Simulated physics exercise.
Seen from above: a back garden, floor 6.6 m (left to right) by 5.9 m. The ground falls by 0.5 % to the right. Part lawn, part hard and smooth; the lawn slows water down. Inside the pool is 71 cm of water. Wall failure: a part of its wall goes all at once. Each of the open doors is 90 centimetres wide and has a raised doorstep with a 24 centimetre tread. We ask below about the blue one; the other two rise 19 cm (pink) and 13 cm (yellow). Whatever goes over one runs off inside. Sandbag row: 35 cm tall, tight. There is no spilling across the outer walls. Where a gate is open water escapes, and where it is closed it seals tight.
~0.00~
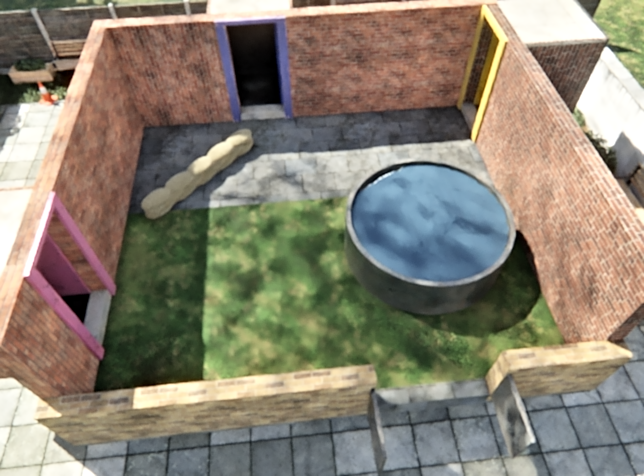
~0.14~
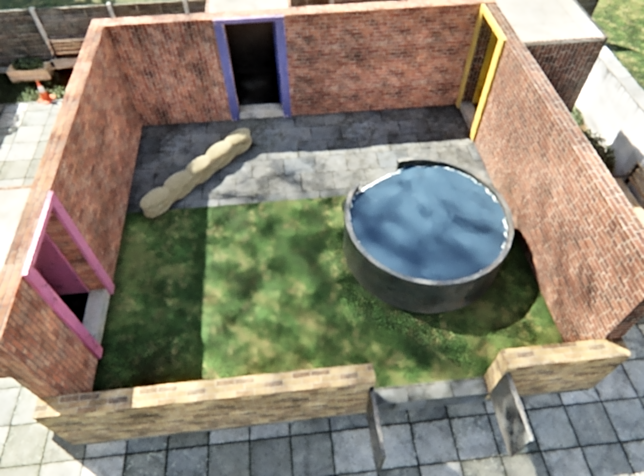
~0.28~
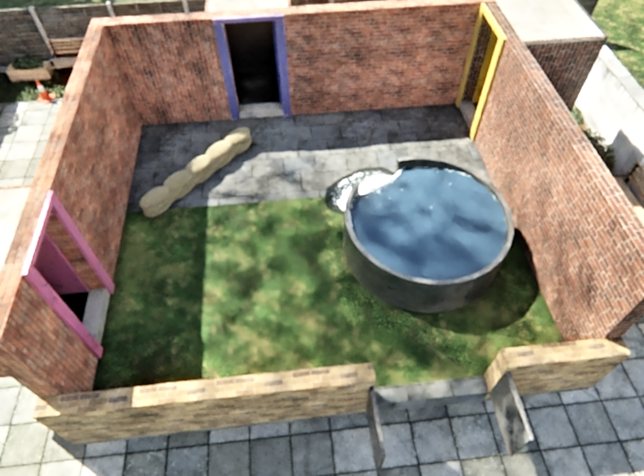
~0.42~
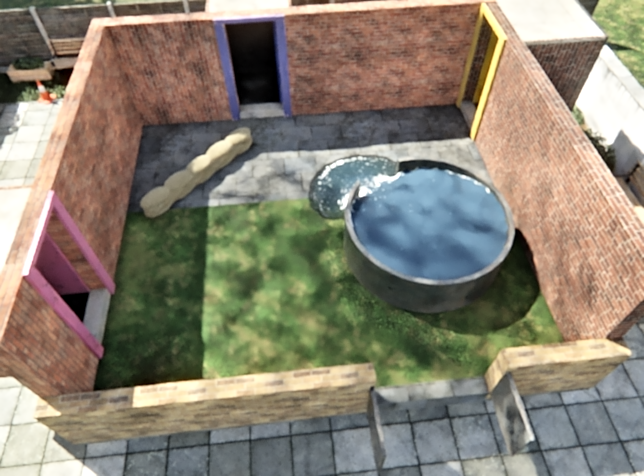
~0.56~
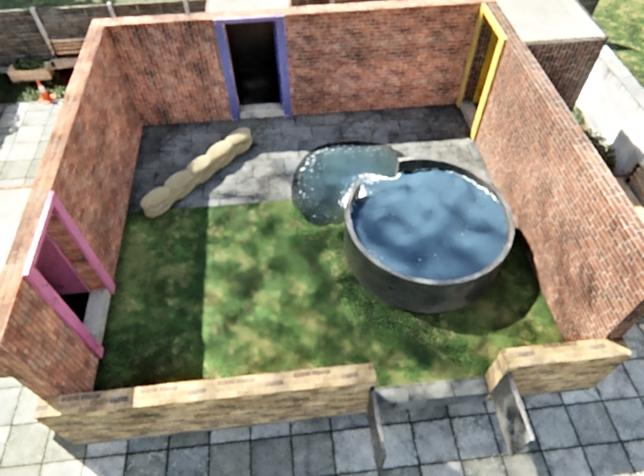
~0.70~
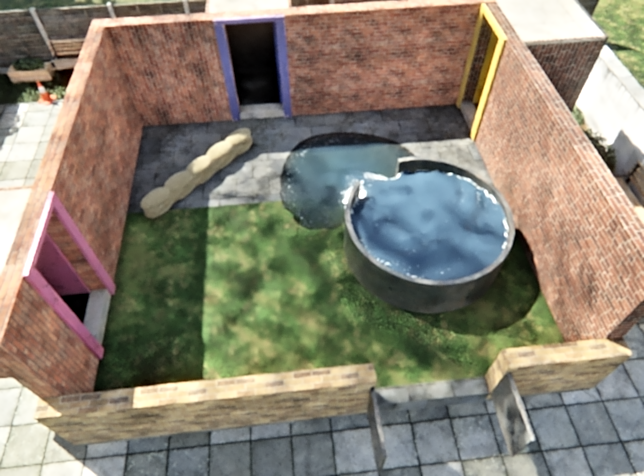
Round pool in a brick-walled garden bursting at its far side, water pouring out and spreading across paving and grass.
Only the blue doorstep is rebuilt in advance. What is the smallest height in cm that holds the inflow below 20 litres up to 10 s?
At least 21 cm.
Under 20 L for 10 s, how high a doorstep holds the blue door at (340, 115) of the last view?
It needs about 23 cm.
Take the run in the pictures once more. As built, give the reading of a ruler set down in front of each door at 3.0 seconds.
Door depths (cm): Pink = 0, blue = 23, yellow = 17.
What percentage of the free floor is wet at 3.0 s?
Roughly 50 percent of the floor.
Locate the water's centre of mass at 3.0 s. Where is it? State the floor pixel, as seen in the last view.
I'd say around (360, 202).
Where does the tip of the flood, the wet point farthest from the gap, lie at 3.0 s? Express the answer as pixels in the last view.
Pixel: About (143, 130).
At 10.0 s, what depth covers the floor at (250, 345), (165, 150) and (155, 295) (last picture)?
Depths of roughly 6 cm, 11 cm and 6 cm, in that order.
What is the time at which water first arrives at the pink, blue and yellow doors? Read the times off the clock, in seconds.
It reaches pink at 4.5 s, blue at 1.2 s, and yellow at 2.2 s.
After 1.4 s water covers 25 % of the floor, deepest (40 cm) near (373, 198); 17 cm at the blue door, 0 litres in over its 16 cm doorstep.
After 3.0 s water covers 50 % of the floor, deepest (27 cm) near (373, 198); 23 cm at the blue door, 42 litres in over its 16 cm doorstep.
After 10.0 s water covers 95 % of the floor, deepest (14 cm) near (143, 130); 11 cm at the blue door, 60 litres in over its 16 cm doorstep.
At the blue door as built, the water arrived by 1.2 s and peaked near 26 cm at 2.2 s.
Run again over the same 10 s with other heights there, 34 litres in over 18.5 cm, 4 litres over 25 cm. The limit of 20 litres is kept from about 21 cm up.
